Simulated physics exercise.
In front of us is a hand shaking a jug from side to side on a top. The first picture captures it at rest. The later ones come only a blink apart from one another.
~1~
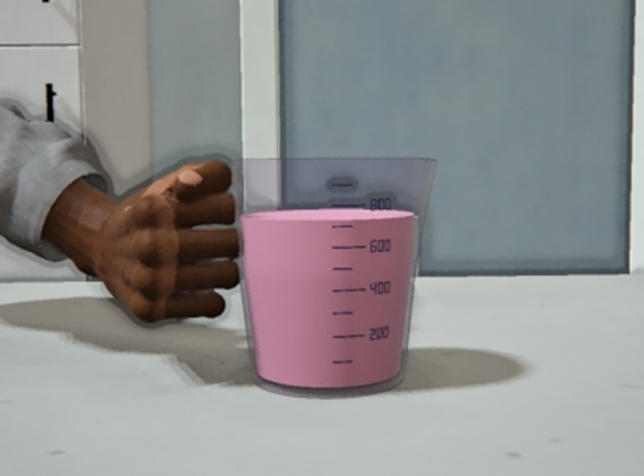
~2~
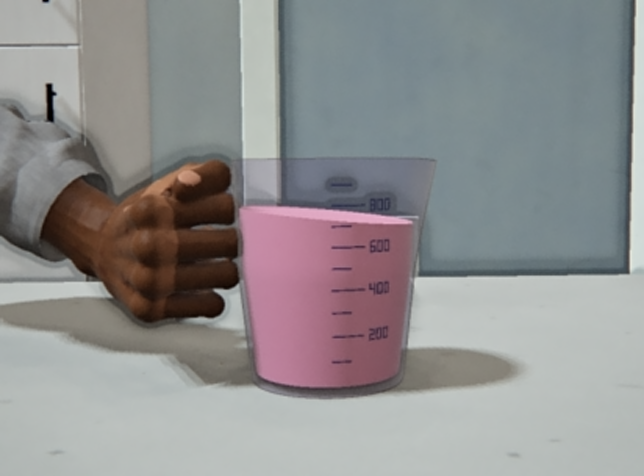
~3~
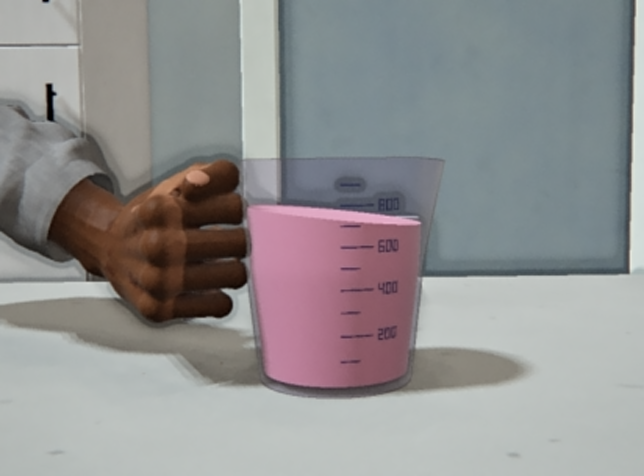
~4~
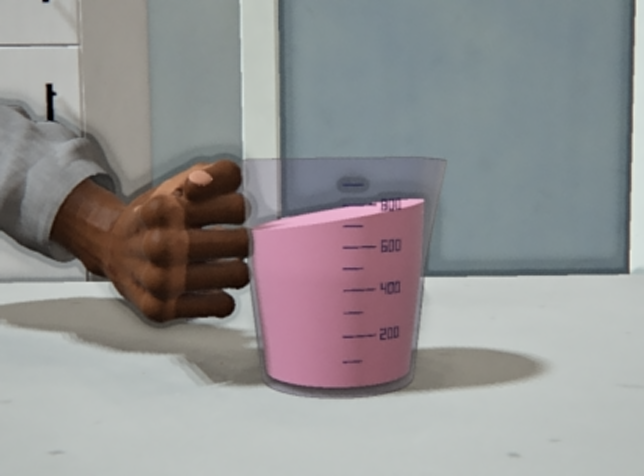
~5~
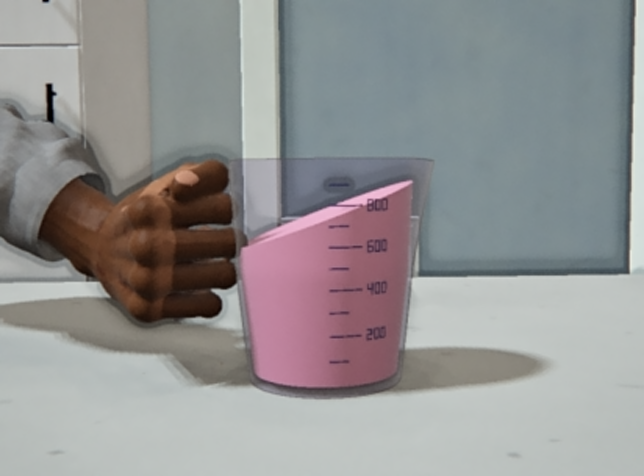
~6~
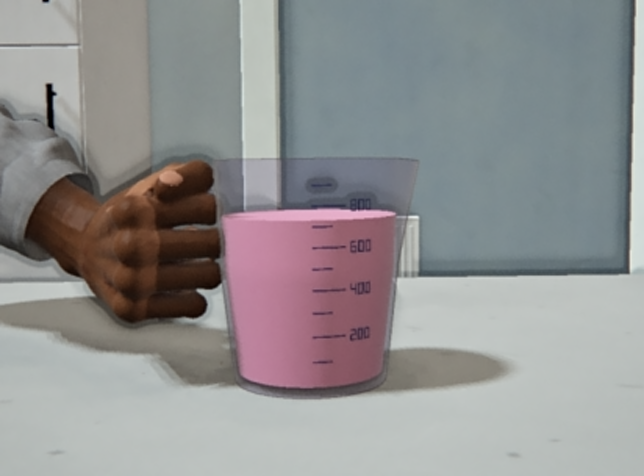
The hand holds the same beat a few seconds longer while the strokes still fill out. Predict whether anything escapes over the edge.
Prediction: Something escapes.
Next, the highest wave so far goes over the rim.
Finally, the highest wave so far goes over the rim; some is on the top.
